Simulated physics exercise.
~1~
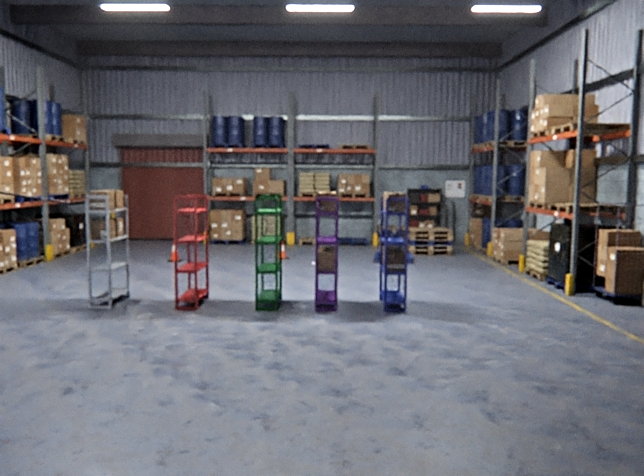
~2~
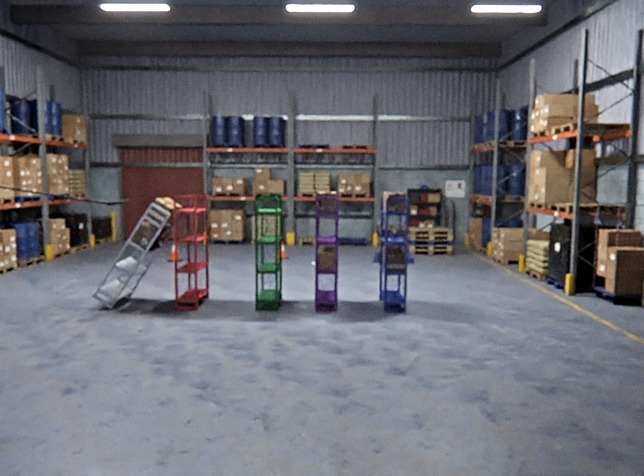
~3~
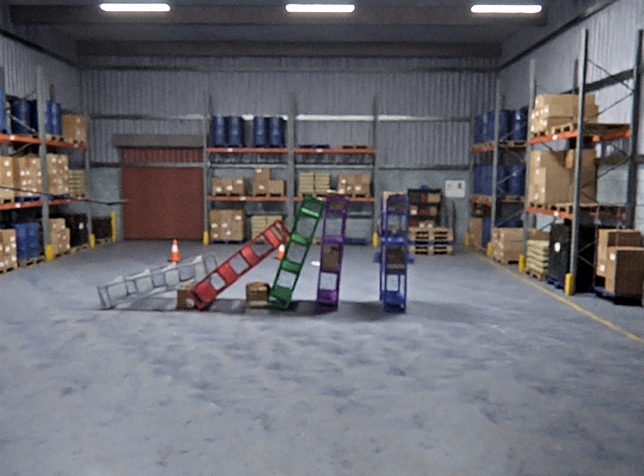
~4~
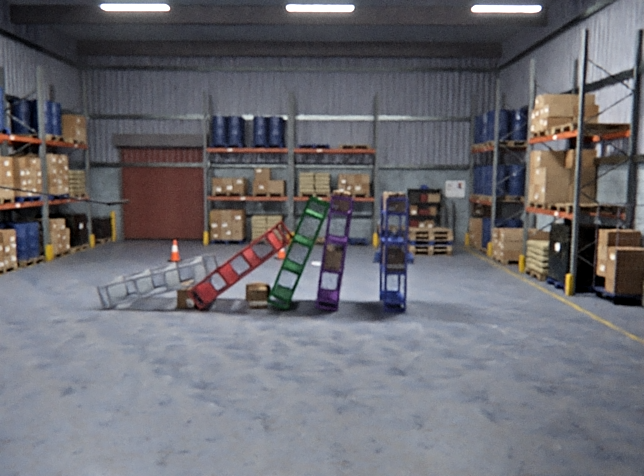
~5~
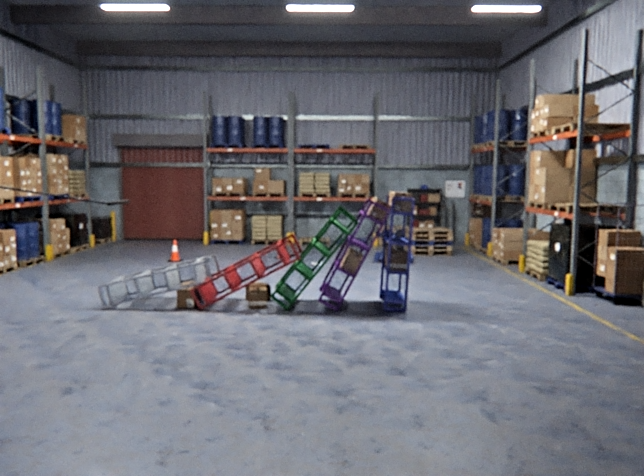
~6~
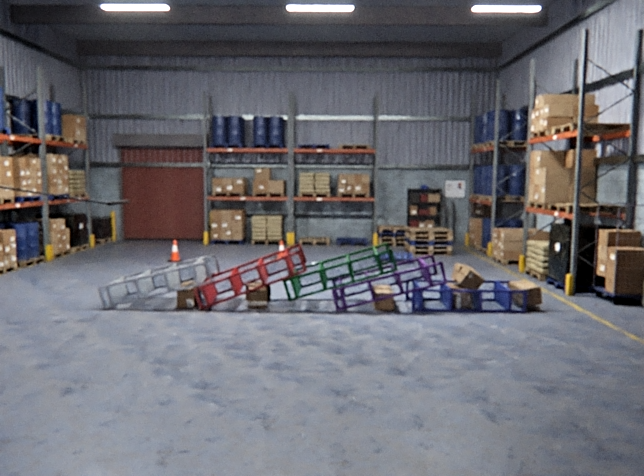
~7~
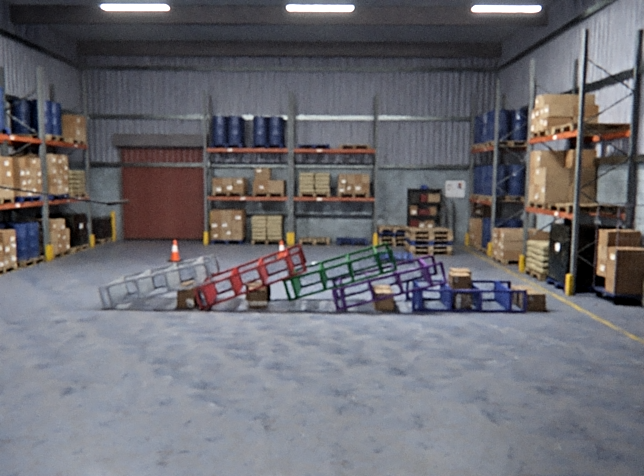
Five coloured shelving units toppling rightward one after another in a warehouse, spilling cartons and ending in a low overlapping heap.
